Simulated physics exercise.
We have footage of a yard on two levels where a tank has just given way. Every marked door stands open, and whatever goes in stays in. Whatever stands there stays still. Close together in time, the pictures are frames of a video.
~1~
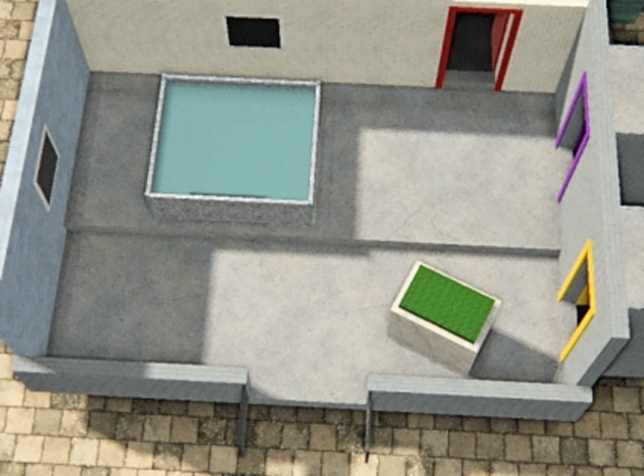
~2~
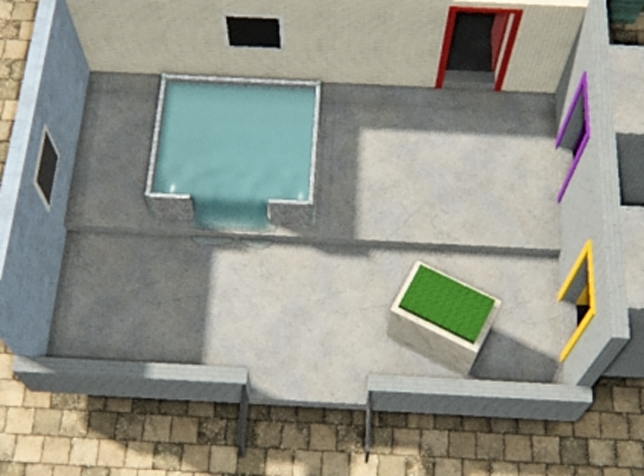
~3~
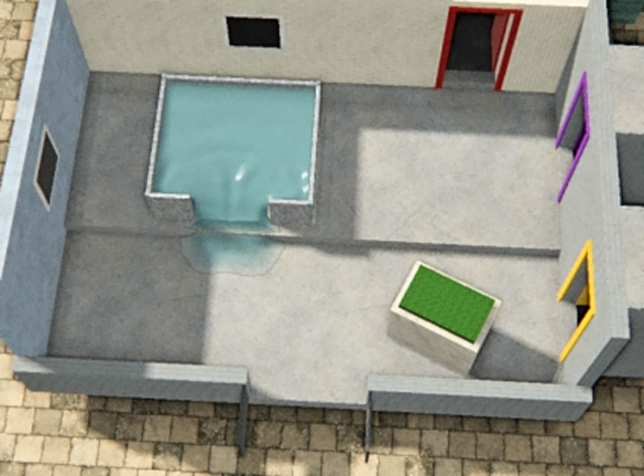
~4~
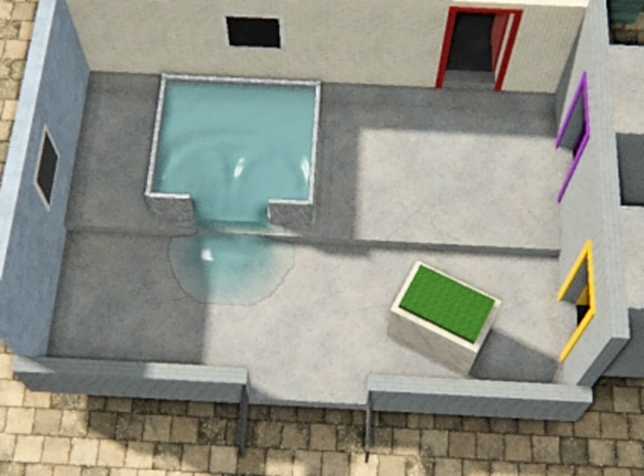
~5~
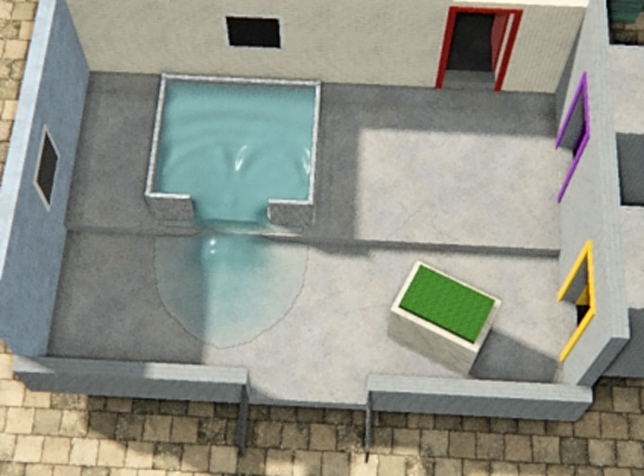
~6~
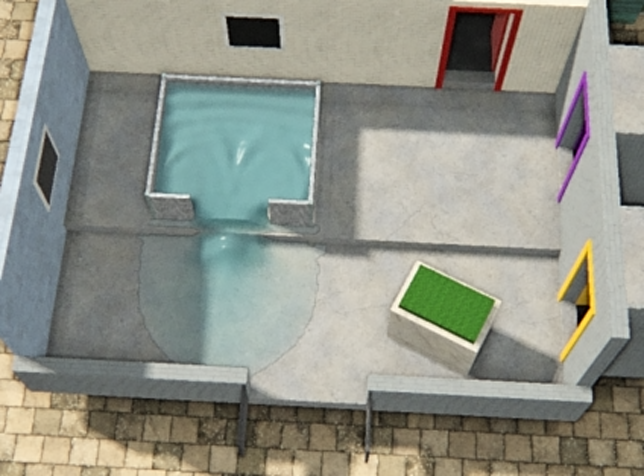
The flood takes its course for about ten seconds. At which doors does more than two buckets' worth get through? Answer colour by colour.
The yellow door lets through two buckets or less; the purple door lets through two buckets or less; the red door lets through two buckets or less.
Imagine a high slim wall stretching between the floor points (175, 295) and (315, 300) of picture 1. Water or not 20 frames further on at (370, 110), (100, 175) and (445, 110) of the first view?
Taking them in order, I'd say parched, soaked and parched.
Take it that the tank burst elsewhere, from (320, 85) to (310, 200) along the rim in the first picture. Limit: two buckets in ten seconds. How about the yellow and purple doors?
Yellow door: Beyond the mark, purple door: Beyond the mark.
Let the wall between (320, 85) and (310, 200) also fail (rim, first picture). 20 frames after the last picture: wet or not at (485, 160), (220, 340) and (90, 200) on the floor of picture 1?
The first spot is swamped, the second spared, the third spared.
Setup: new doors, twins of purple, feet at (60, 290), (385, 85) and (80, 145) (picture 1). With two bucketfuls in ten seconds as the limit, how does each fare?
Exceeds it; stays within it; stays within it.
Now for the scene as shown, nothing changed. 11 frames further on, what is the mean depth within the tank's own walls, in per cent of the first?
58 per cent or thereabouts.
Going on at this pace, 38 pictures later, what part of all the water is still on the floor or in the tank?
Estimate: Close to 72 %.
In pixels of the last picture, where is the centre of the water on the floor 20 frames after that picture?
Somewhere near (211, 239).
A moment on, water covers 25 % of the floor; the yellow door not reached, the purple door not reached, the red door not reached.
Next, water covers 30 % of the floor; the yellow door not reached, the purple door not reached, the red door not reached.
Then, water covers 35 % of the floor; the yellow door not reached, the purple door not reached, the red door not reached.
Later, water covers 40 % of the floor; the yellow door wet at the sill, nothing in, the purple door not reached, the red door not reached.
In the end, water covers 50 % of the floor; the yellow door under two buckets in, the purple door not reached, the red door not reached.
